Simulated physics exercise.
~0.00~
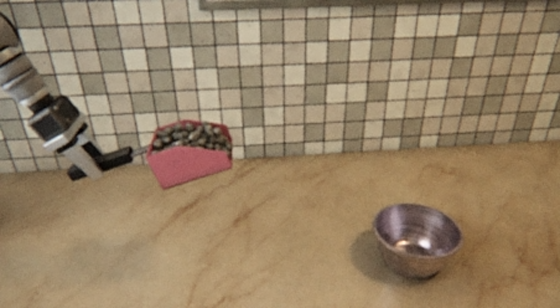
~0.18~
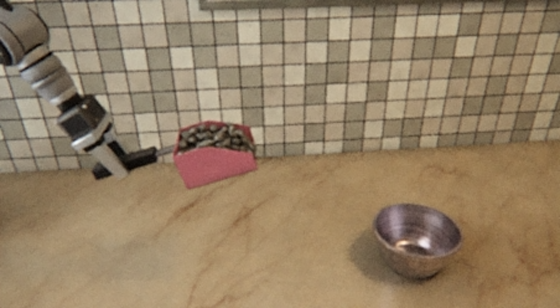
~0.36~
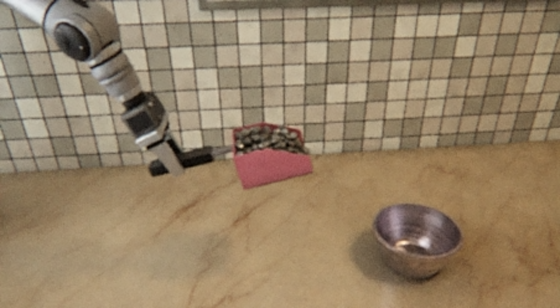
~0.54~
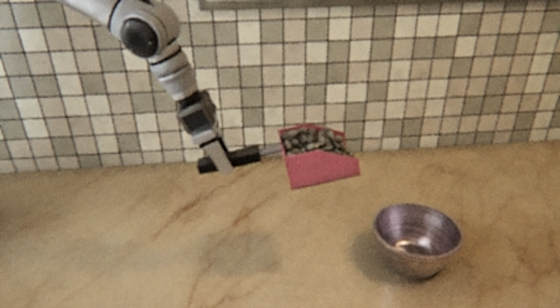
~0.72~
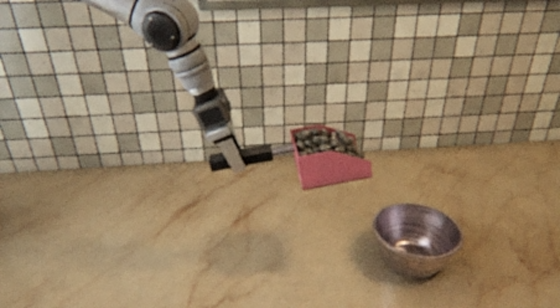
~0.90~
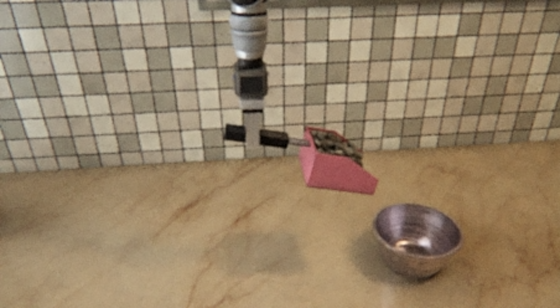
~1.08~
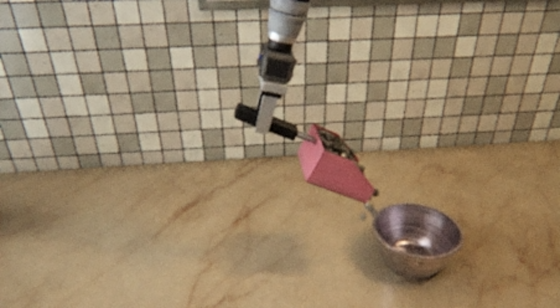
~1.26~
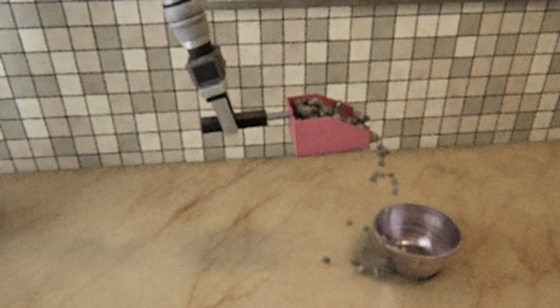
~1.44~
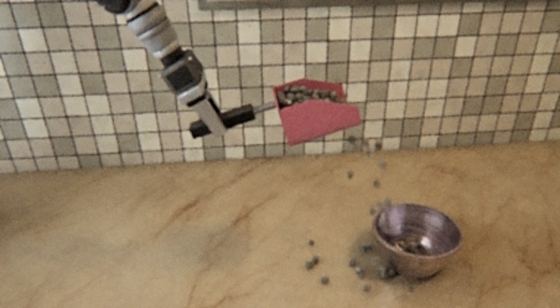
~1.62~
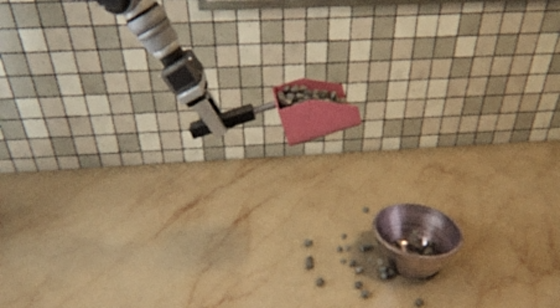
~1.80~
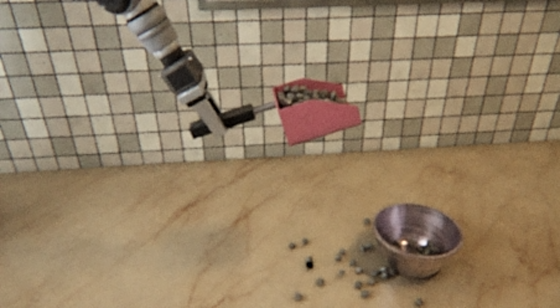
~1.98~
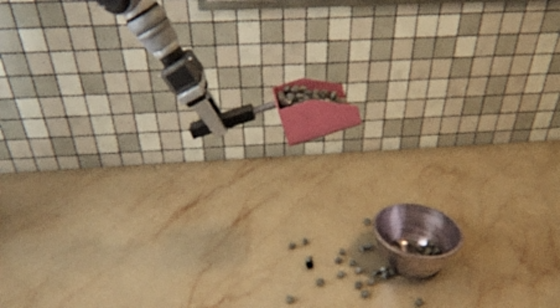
A grey and black robot arm at the left holds a pink scoop heaped with small dark pebbles, above a tan, marble-like counter backed by beige and grey mosaic tiles, seen from slightly above. A shiny metal bowl stands on the counter at the right. The arm carries the scoop rightward, then tips it forward and down towards the bowl. As pebbles begin spilling, it draws the scoop back up and left, tilting it backward. Some pebbles land in the bowl, while others scatter on the counter beside it. The scoop finally hangs still, with many pebbles left inside.
